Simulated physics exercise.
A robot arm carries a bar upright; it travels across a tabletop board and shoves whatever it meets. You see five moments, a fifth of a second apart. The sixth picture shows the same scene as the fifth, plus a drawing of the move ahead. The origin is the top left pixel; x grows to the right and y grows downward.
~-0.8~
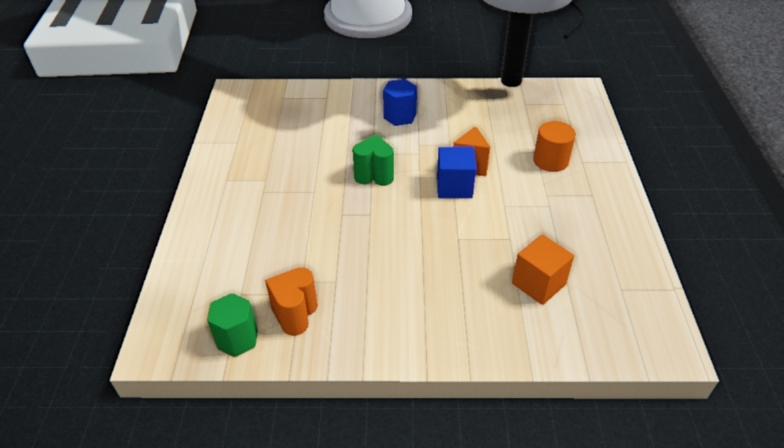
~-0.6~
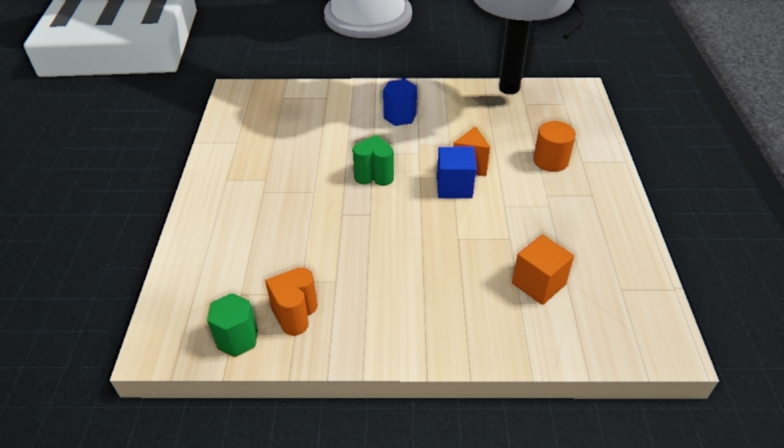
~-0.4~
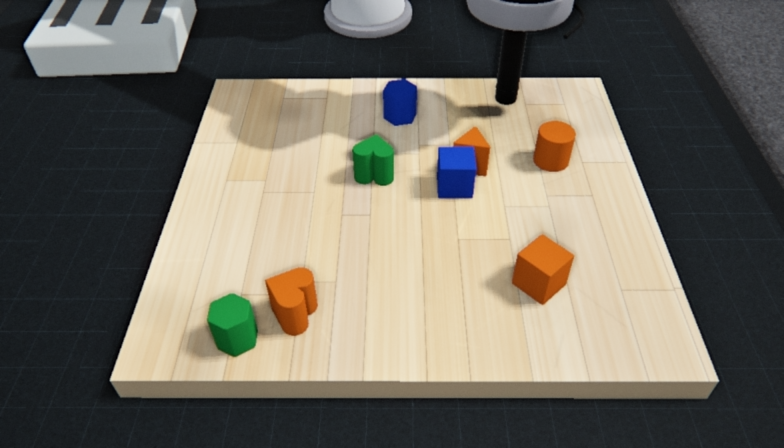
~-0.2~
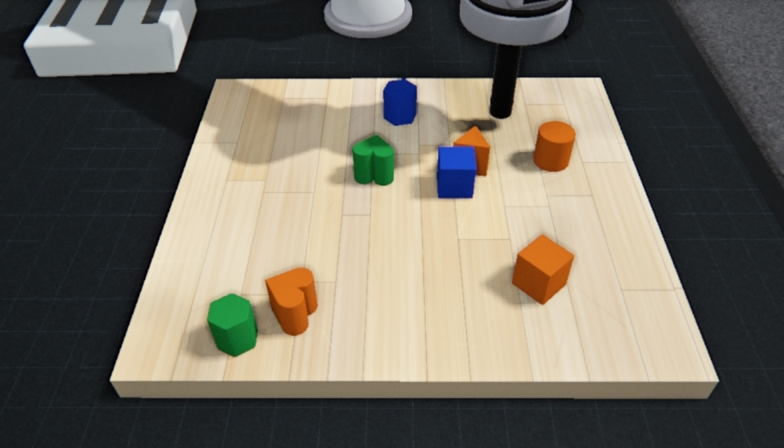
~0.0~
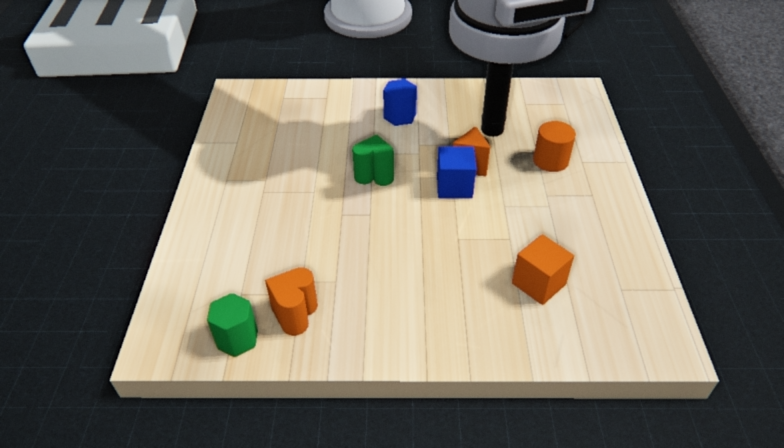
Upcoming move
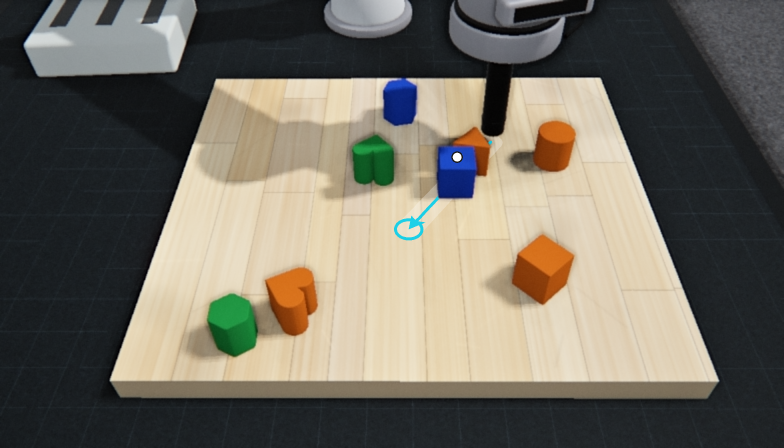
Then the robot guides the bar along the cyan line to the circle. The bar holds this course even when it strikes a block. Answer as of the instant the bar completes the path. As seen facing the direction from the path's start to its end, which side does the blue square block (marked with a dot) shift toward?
Gets pushed left.
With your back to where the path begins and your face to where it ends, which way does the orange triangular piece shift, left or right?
It gets pushed right.
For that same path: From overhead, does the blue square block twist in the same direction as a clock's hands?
The answer is no.
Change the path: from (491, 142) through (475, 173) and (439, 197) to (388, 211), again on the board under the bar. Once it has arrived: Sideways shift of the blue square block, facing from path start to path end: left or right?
It is pushed towards the left-hand side.
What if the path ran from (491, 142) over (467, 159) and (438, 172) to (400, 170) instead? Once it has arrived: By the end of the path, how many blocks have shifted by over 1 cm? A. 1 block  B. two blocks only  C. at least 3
My pick is B.
The drawn path runs from (491, 142) to (409, 229); the dot is on the blue square block.
On the path given first. One third of the way, bar (467, 157); blue square block (451, 168), turned 15° anticlockwise; orange triangular piece (450, 148), turned 25° anticlockwise.
Two thirds of the way, bar (439, 187); blue square block (439, 195), turned 30° anticlockwise; orange triangular piece (416, 177), turned 35° anticlockwise.
At the end, bar (409, 218); blue square block (441, 210), turned 50° anticlockwise; orange triangular piece (384, 194), turned 40° clockwise; orange circular block not moved.
